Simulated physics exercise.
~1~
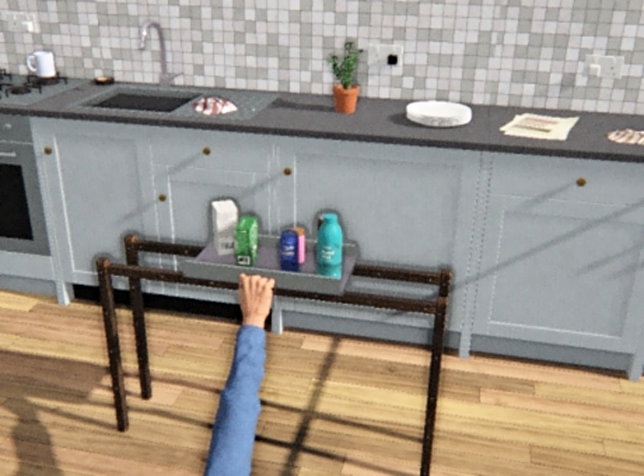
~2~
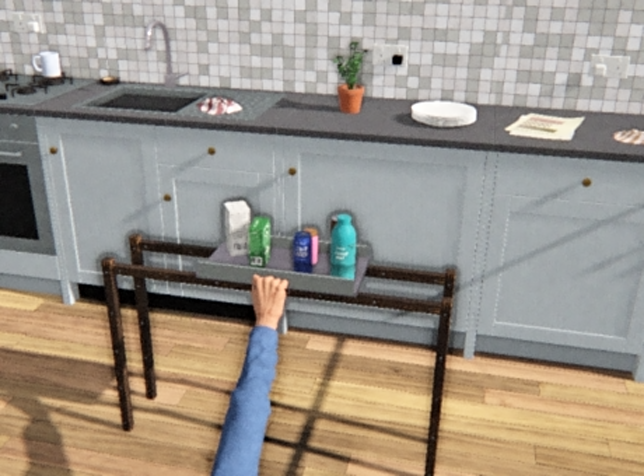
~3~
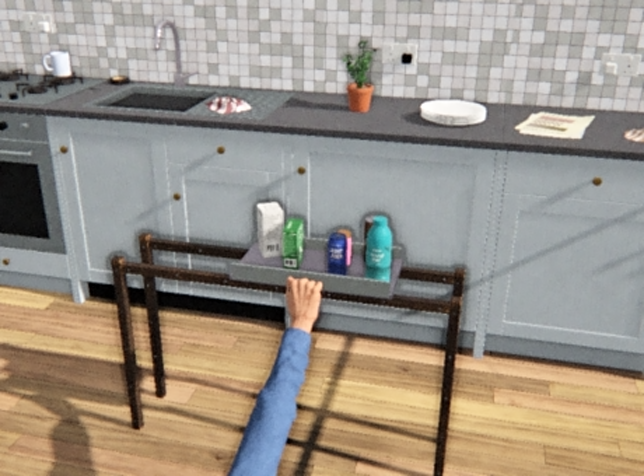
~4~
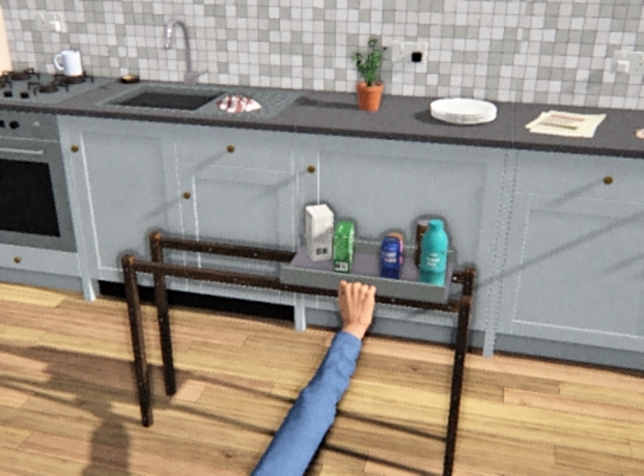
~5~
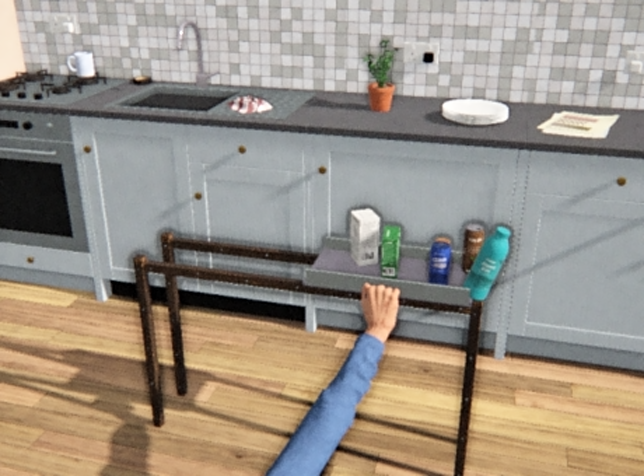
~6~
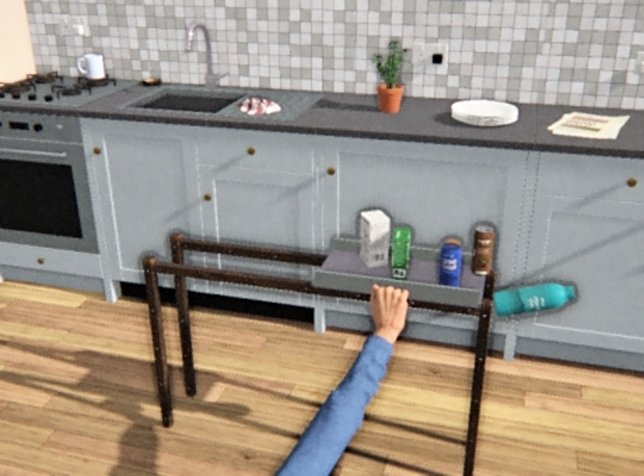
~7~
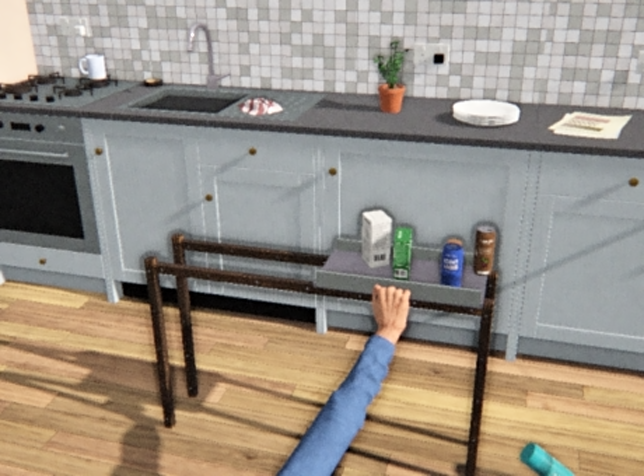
In a kitchen, a hand in a blue sleeve slid a tray of cartons, cans and bottles rightward along a dark frame until the turquoise bottle tipped off the right end and fell towards the floor, while the others stayed standing.
